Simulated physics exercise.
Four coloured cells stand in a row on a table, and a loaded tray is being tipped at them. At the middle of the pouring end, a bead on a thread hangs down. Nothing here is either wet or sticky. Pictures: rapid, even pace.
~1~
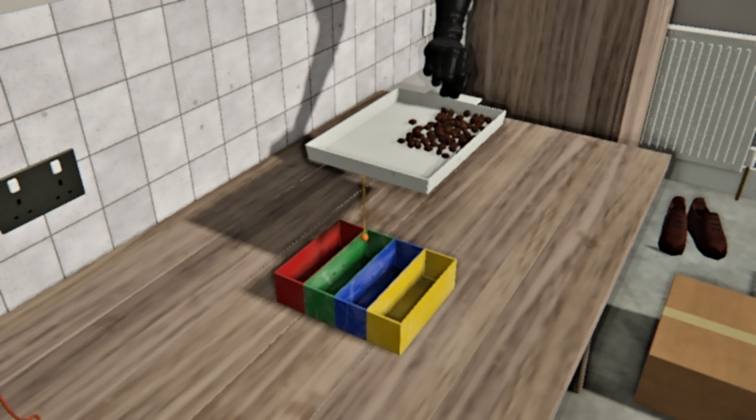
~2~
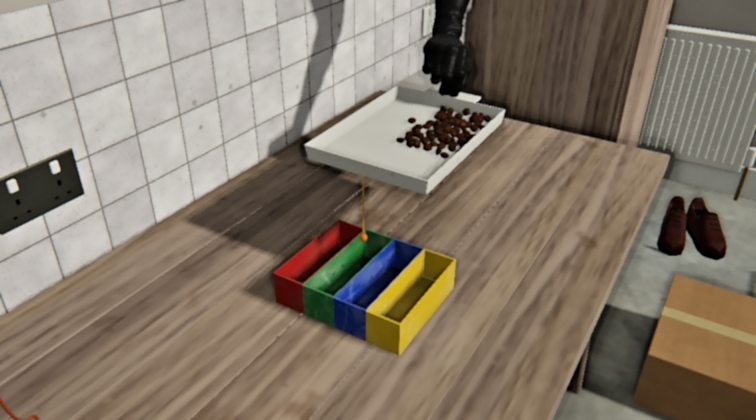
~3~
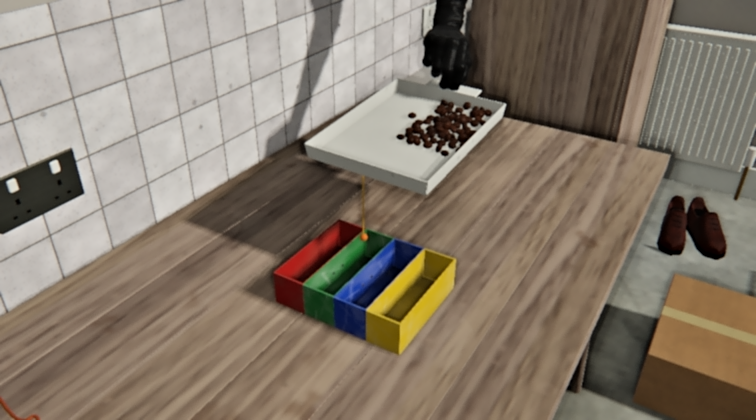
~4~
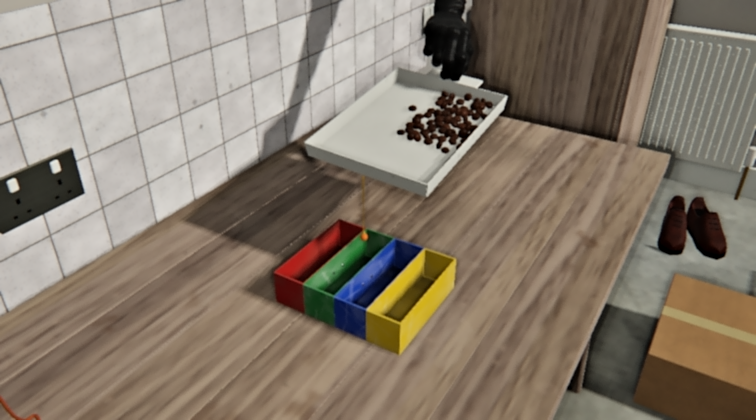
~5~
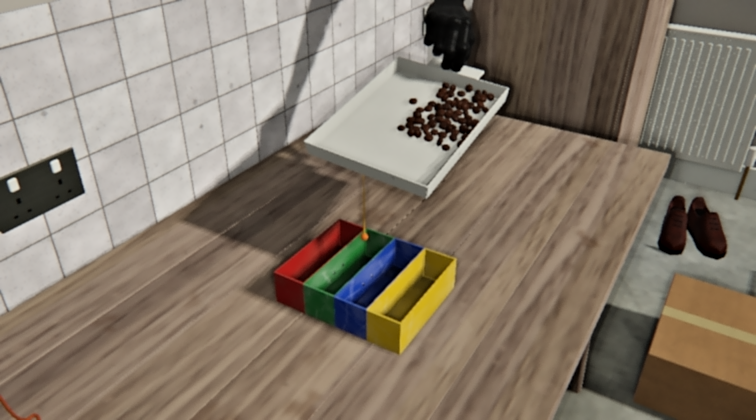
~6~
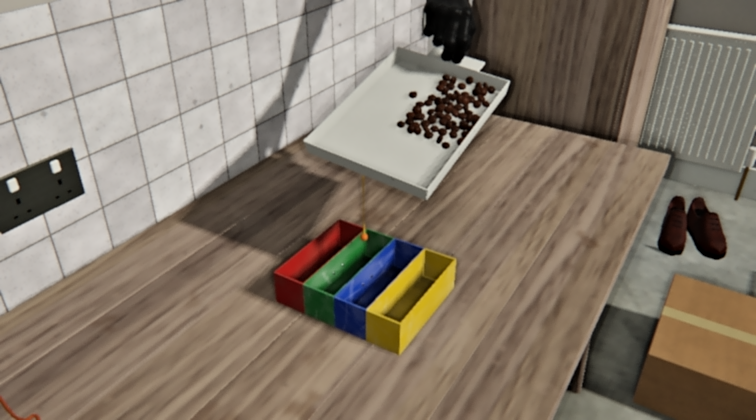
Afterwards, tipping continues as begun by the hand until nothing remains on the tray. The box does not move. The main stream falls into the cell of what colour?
Colour: Yellow.
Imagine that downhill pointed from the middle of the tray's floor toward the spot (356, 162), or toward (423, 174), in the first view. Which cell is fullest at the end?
First: The cell in red. Second: The yellow cell.
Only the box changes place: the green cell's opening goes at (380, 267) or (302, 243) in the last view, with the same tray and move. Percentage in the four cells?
Close to 100 in a hundred, then close to 0 in a hundred.
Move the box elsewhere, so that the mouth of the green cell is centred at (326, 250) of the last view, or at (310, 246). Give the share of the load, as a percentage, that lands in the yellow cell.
Near 40 % and 10 %.
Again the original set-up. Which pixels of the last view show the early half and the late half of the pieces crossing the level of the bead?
(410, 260), then (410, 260).
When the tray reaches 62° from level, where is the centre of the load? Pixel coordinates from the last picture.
The middle of the load sits near (414, 180).
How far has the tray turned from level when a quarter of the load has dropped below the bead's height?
Approx. 85° from level.
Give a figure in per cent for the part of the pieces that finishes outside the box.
Estimated share: About 0 %.
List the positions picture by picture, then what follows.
In the first frame, corners of the pouring end (309, 144) and (428, 179), level; middle of the load (448, 131), flat chocolate drops; bead on its thread (364, 237); red cell (290, 290); green cell (320, 303); blue cell (351, 316); yellow cell (384, 330).
In the second frame, corners of the pouring end (308, 144) and (427, 179), level; middle of the load (447, 130).
In the third frame, corners of the pouring end (308, 143) and (427, 181), tipped barely, lowest at the right corner; middle of the load (447, 126).
In the fourth frame, corners of the pouring end (307, 142) and (427, 183), tipped a little, lowest at the right corner; middle of the load (448, 120).
In the fifth frame, corners of the pouring end (307, 141) and (427, 185), tipped a little, lowest at the right corner; middle of the load (449, 115).
In the sixth frame, corners of the pouring end (307, 140) and (427, 188), tipped clearly, lowest at the right corner; middle of the load (449, 109); red cell (290, 290); green cell (319, 302); blue cell (351, 315); yellow cell (383, 329).
Just after the last frame, tray tipped steeply; almost all on the tray; about a tenth falling or outside the box.
A moment on, tray tipped past a quarter turn; roughly half on the tray; roughly a third in the yellow cell; roughly a quarter in the blue cell; about a tenth falling or outside the box.
Further on, tray tipped past a quarter turn; roughly two thirds in the yellow cell; roughly a third in the blue cell; just a few falling or outside the box.
When it is over, tray tipped past a quarter turn; roughly two thirds in the yellow cell; roughly a third in the blue cell; not one in the green cell; not one in the red cell; just a few outside the box.
